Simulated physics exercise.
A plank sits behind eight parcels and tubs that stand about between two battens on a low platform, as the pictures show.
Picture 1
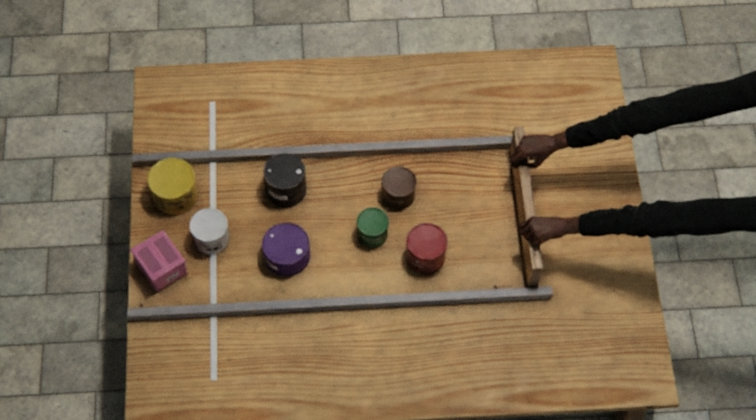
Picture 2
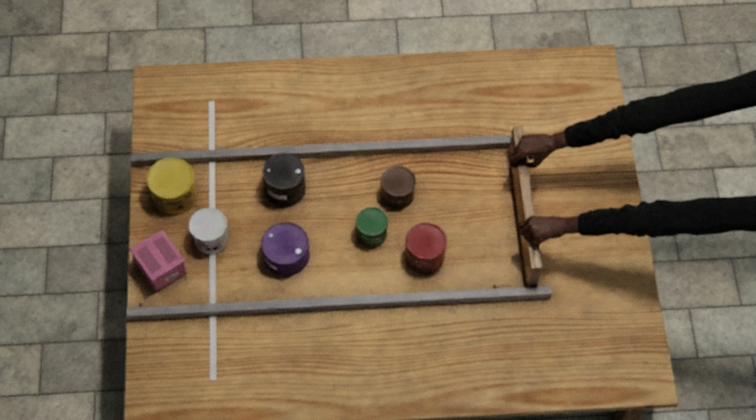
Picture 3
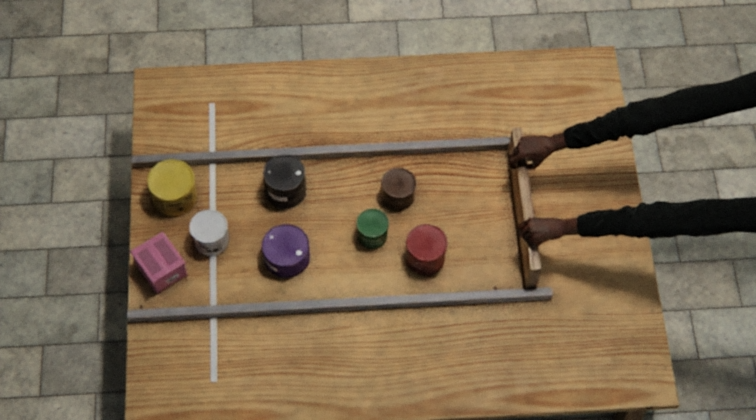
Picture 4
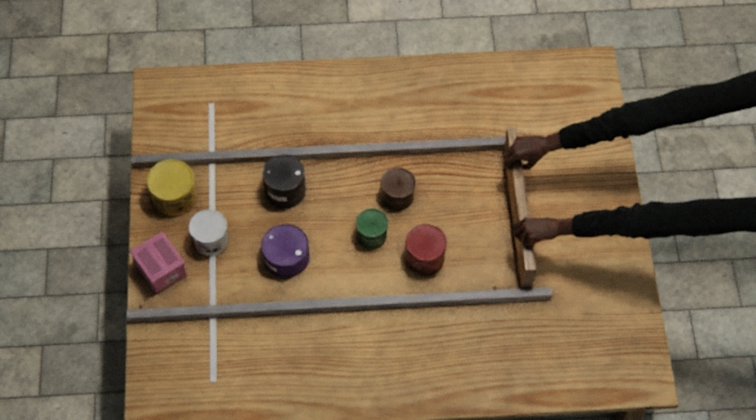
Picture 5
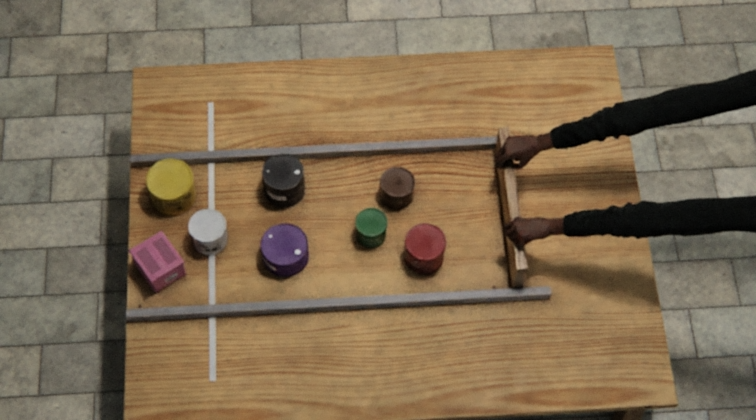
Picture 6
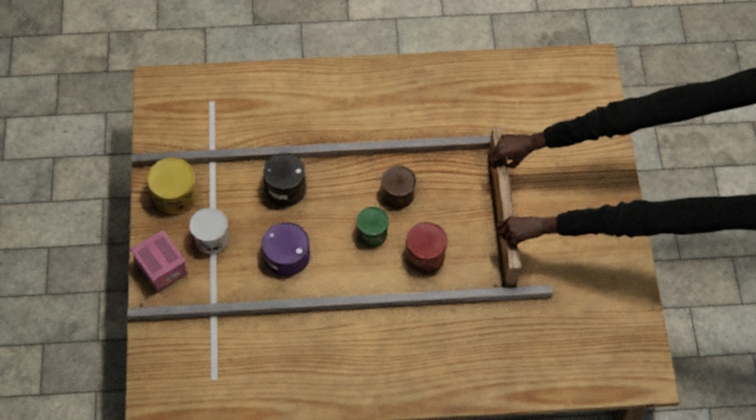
On a wooden platform, two dark-sleeved hands sliding a plank slightly left between grey battens, the eight colourful containers staying still.
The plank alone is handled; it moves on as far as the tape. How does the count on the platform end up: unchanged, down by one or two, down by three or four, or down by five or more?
It ends down by one or two.
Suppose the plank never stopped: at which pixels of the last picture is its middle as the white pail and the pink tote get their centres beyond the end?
First it's close to (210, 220), next close to (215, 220).
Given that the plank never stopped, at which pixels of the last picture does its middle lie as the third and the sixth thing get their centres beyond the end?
I'd say close to (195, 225), then close to (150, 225).
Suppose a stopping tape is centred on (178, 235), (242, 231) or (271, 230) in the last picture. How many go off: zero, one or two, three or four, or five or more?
Place one: 3 or 4; place two: No fall at all; place three: Not one.
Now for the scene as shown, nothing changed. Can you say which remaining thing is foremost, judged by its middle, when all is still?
The foremost one is the white pail.
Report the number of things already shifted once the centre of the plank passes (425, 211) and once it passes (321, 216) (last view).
Up to then 1, and up to the other point 5.
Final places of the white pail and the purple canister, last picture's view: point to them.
Final spots - white pail (132, 220), purple canister (159, 248).
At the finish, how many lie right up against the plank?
It's 4.
Soon after, none off yet; pink tote at rest near (160, 262); yellow pail at rest near (173, 187); white pail at rest near (210, 231).
In the end, the number that fall off is one or two; gone, pink tote.
